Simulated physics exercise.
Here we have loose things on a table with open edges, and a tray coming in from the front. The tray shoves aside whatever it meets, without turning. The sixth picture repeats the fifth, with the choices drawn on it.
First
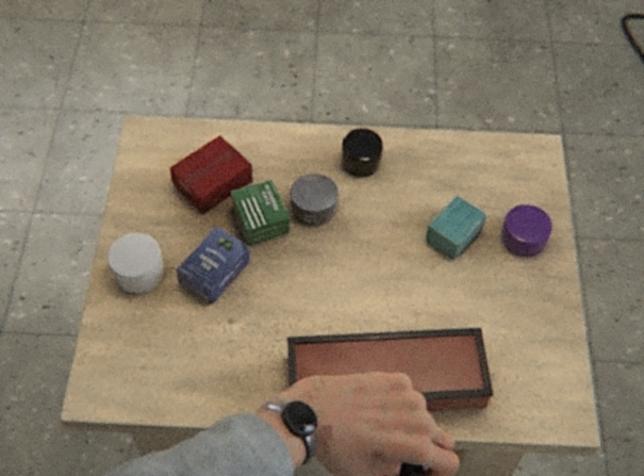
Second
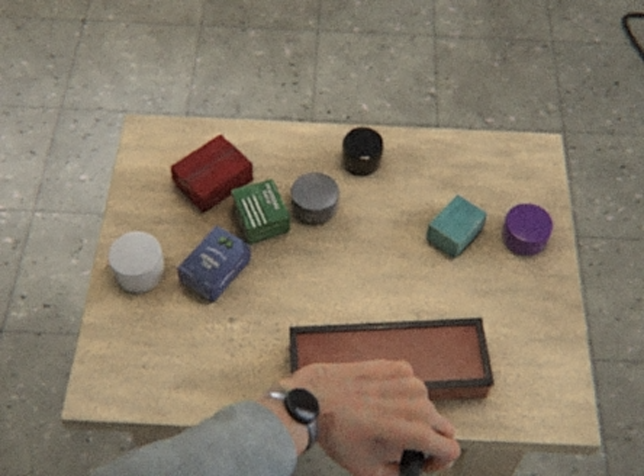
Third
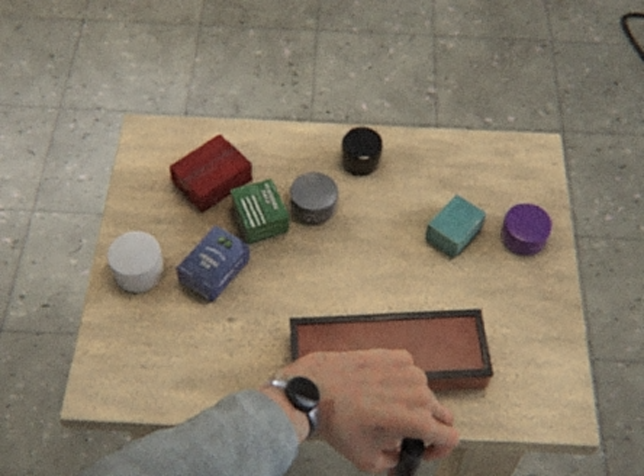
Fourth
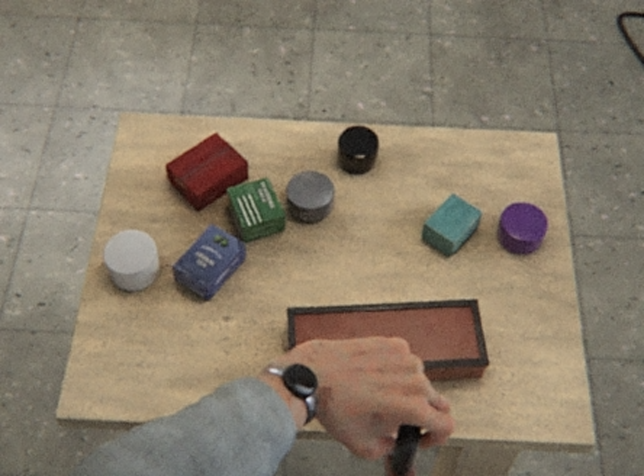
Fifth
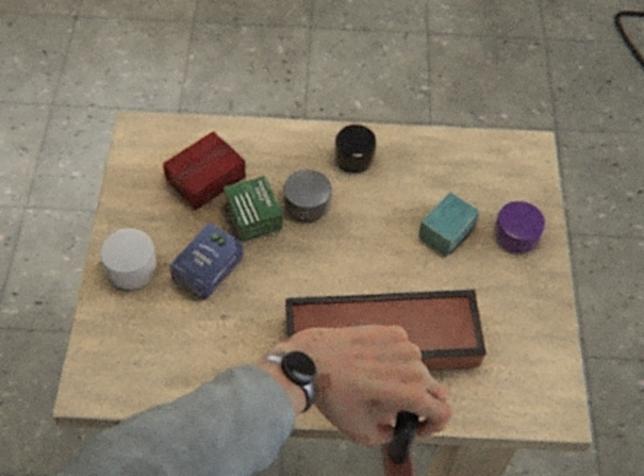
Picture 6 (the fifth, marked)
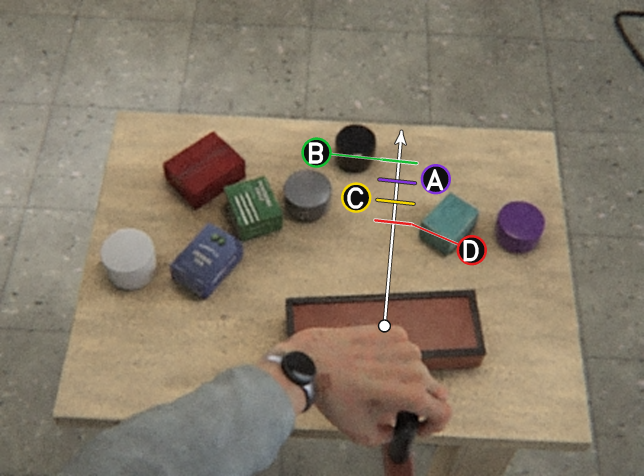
A hand slowly pushes a reddish tray forward across a table scattered with small objects.
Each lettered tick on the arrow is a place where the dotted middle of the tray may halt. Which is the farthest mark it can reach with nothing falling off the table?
As far as tick B.
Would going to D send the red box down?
No.
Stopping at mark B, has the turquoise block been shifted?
By then, yes.
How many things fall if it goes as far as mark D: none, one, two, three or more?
The count is none.
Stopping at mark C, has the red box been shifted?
No.
On the copy, A at (398, 182); B at (399, 162); C at (395, 202); D at (393, 222); the arrow from (384, 326) to (401, 131); the white dot at (384, 326).
On B. First, tray (389, 270); turquoise block (449, 212); white pot (130, 260).
Then, tray (394, 210); turquoise block (442, 158); grey tub (307, 168).
Finally, tray (398, 171); turquoise block (434, 126); black pot (355, 131); nothing has fallen.
By contrast, A is safe but short; C is safe but short; D is safe but short.
